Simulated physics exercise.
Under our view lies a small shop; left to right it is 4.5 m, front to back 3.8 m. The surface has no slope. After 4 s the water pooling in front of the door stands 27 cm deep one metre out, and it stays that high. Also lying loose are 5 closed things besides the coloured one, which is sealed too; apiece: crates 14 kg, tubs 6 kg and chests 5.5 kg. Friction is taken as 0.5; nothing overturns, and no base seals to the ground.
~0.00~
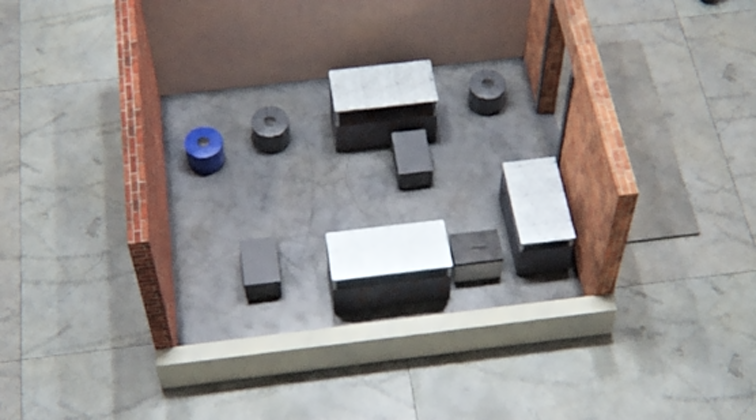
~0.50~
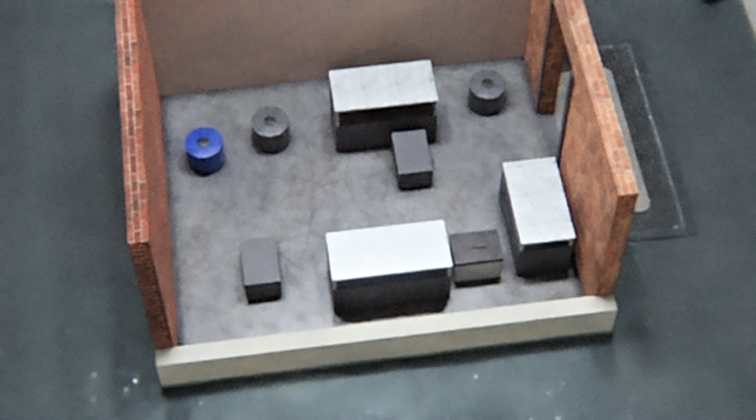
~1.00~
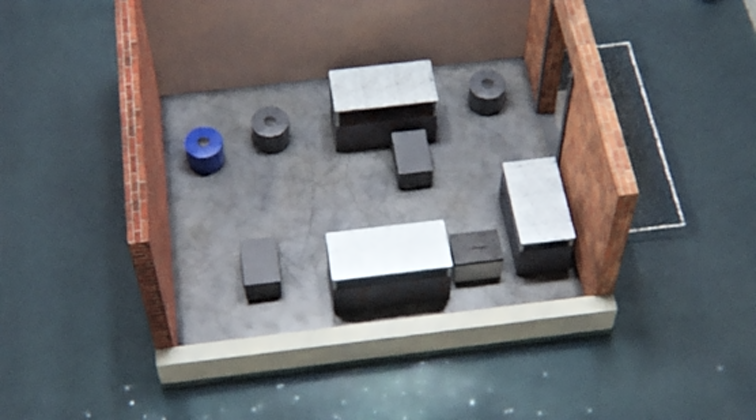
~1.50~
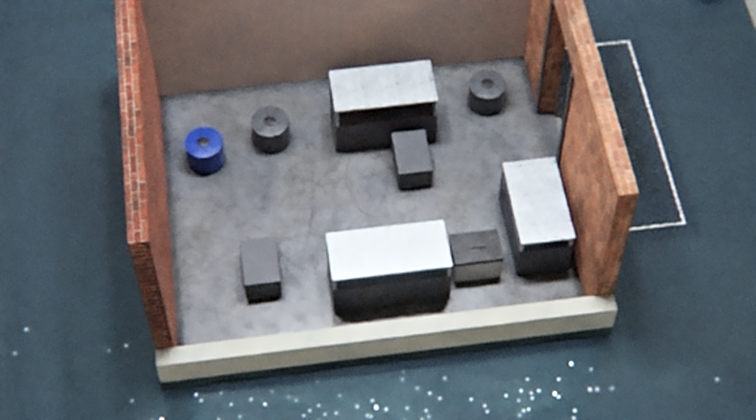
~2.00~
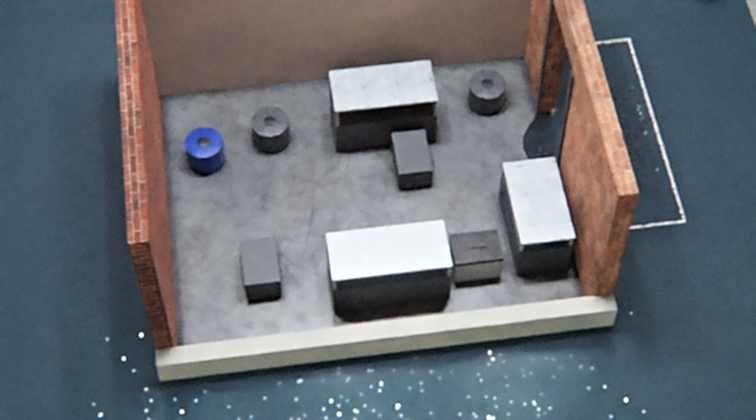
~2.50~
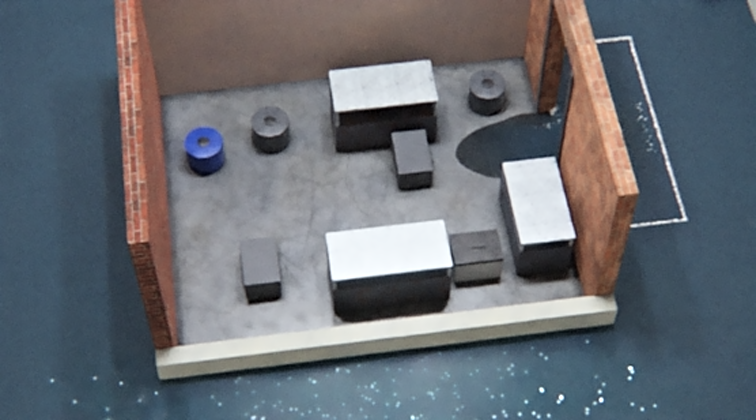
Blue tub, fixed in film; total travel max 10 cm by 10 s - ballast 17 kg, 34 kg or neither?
34 kg only.
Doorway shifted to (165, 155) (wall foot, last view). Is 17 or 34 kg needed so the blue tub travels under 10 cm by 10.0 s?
Well, then both options come up short.
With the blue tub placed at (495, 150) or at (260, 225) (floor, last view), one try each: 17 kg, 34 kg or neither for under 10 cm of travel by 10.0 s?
Well, at the first spot no weight will do, and at the second you need the heavier weight.
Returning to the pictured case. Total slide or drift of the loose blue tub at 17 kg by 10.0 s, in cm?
Roughly 80 cm.
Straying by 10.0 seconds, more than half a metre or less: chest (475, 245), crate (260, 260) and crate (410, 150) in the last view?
Falls short; exceeds it; exceeds it.
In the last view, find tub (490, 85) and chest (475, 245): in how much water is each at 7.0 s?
Depth approx. 7 cm / 2 cm.
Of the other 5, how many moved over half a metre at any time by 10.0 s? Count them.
The number is 4.
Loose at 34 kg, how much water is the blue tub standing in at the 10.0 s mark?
Close to 11 cm deep.
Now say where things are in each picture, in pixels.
The blue tub at (204, 142) rests on the ground; 0.0 m2 under water; 0 of 6 have shifted, in the first frame.
The blue tub at (204, 142), on the bottom; 0.0 m2 under water; 0 of 6 have shifted, in the second frame.
The blue tub at (204, 142), on the bottom; 0.0 m2 under water; 0 of 6 have shifted, in the third frame.
The blue tub at (204, 142), on the bottom; 0.0 m2 under water; 0 of 6 have shifted, in the fourth frame.
The blue tub at (204, 142), on the bottom; water covers 0.1 m2; 0 of 6 have shifted, in the fifth frame.
The blue tub at (204, 142), on the bottom; water covers 0.8 m2; 0 of 6 have shifted, in the sixth frame.
After 3.5 s the blue tub would be 0 cm from its start with 17 kg and 0 cm from its start with 34 kg; 0 cm of water round it then.
After 4.5 s the blue tub would be 0 cm from its start with 17 kg and 0 cm from its start with 34 kg; 0 cm of water round it then.
After 7.0 s the blue tub would be 0 cm from its start with 17 kg and 0 cm from its start with 34 kg; 5 cm of water round it then.
After 10.0 s the blue tub would be 57 cm from its start with 17 kg and 0 cm from its start with 34 kg; 11 cm of water round it then.
